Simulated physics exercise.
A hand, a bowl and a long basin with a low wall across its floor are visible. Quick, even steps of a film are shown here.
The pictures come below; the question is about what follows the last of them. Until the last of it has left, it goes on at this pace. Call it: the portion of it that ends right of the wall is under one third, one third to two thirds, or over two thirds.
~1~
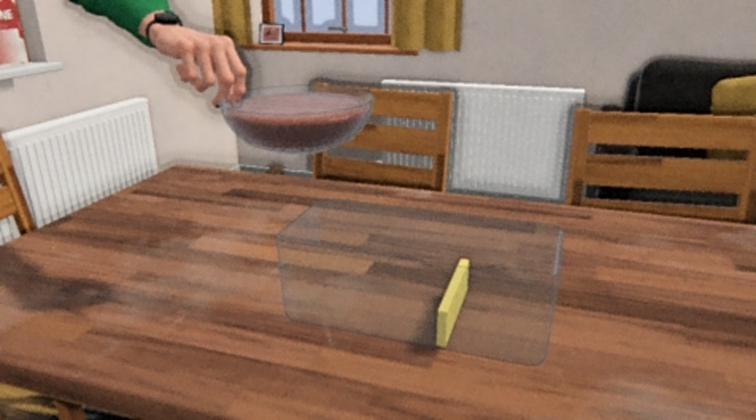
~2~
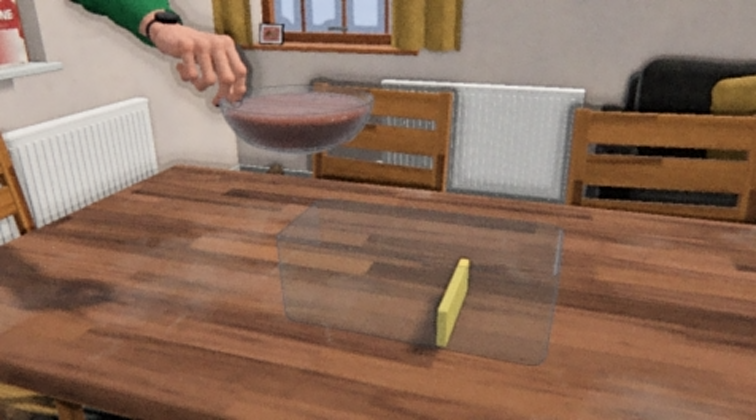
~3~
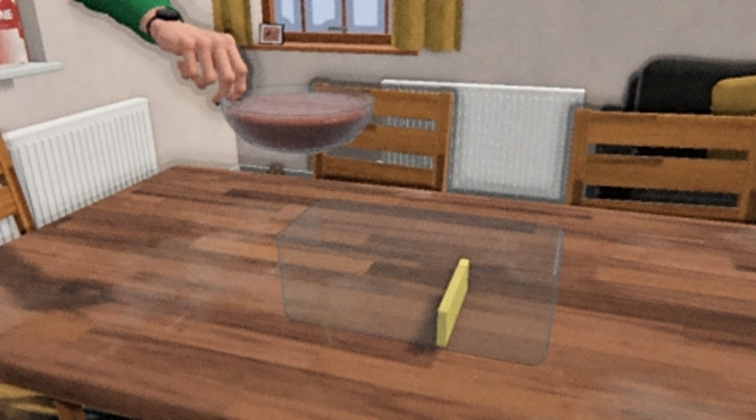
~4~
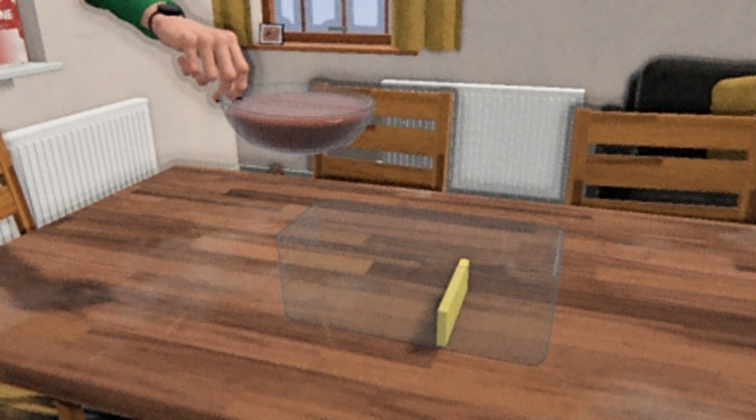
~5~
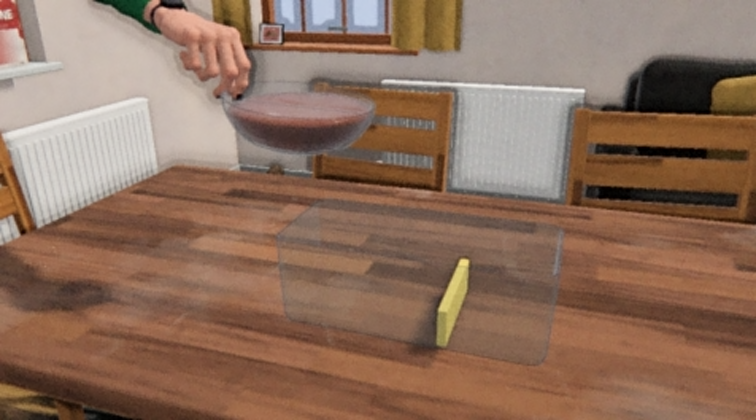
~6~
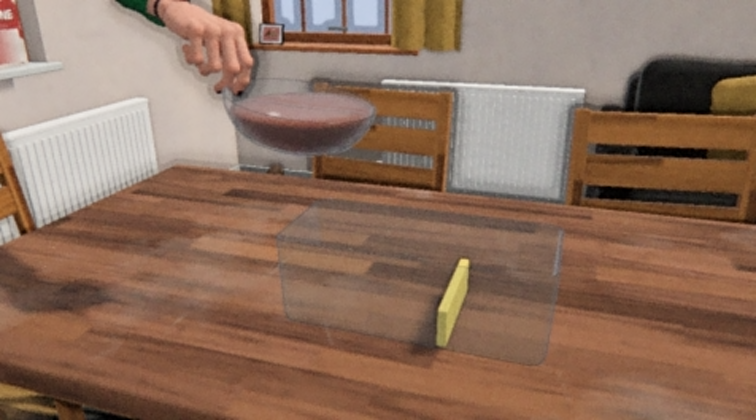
Under one third.
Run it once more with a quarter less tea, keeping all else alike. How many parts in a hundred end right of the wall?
Near 5 parts in a hundred.
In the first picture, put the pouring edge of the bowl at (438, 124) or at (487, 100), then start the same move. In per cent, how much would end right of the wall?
In order, roughly 75 percent and 70 percent.
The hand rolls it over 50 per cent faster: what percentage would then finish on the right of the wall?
Roughly 5 in a hundred.
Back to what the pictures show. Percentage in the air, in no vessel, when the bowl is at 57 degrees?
About 35 %.
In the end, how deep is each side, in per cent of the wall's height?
Near 60 on the left, 0 on the right.
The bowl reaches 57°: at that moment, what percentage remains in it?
It still holds around 30 per cent there.
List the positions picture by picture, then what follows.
In the first frame, tilt 0°; pouring edge (368, 104); surface from (237, 101) to (367, 109); the long basin's rim runs from (299, 218) to (561, 252); the wall's top is at (455, 284).
In the second frame, tilt 0°; pouring edge (369, 105); surface from (237, 101) to (367, 109).
In the third frame, tilt 2°; pouring edge (369, 106); surface from (238, 100) to (368, 110).
In the fourth frame, tilt 4°; pouring edge (370, 109); surface from (239, 99) to (368, 112).
In the fifth frame, tilt 6°; pouring edge (370, 113); surface from (240, 99) to (370, 113).
In the sixth frame, tilt 10°; pouring edge (371, 118); surface from (242, 100) to (372, 112).
A moment on, the tilt is 57° and 29 per cent is still to pour, 37 is left of the wall and 0 right of it.
Next, the tilt is 91° and 1 per cent is still to pour, 93 is left of the wall and 2 right of it.
Then the tilt is 102° and 0 per cent is still to pour, 95 is left of the wall and 3 right of it.
Later the tilt is 102° and 0 per cent is still to pour, 95 is left of the wall and 3 right of it.
Finally, 95 per cent lies left of the wall, 3 right of it and 2 outside.
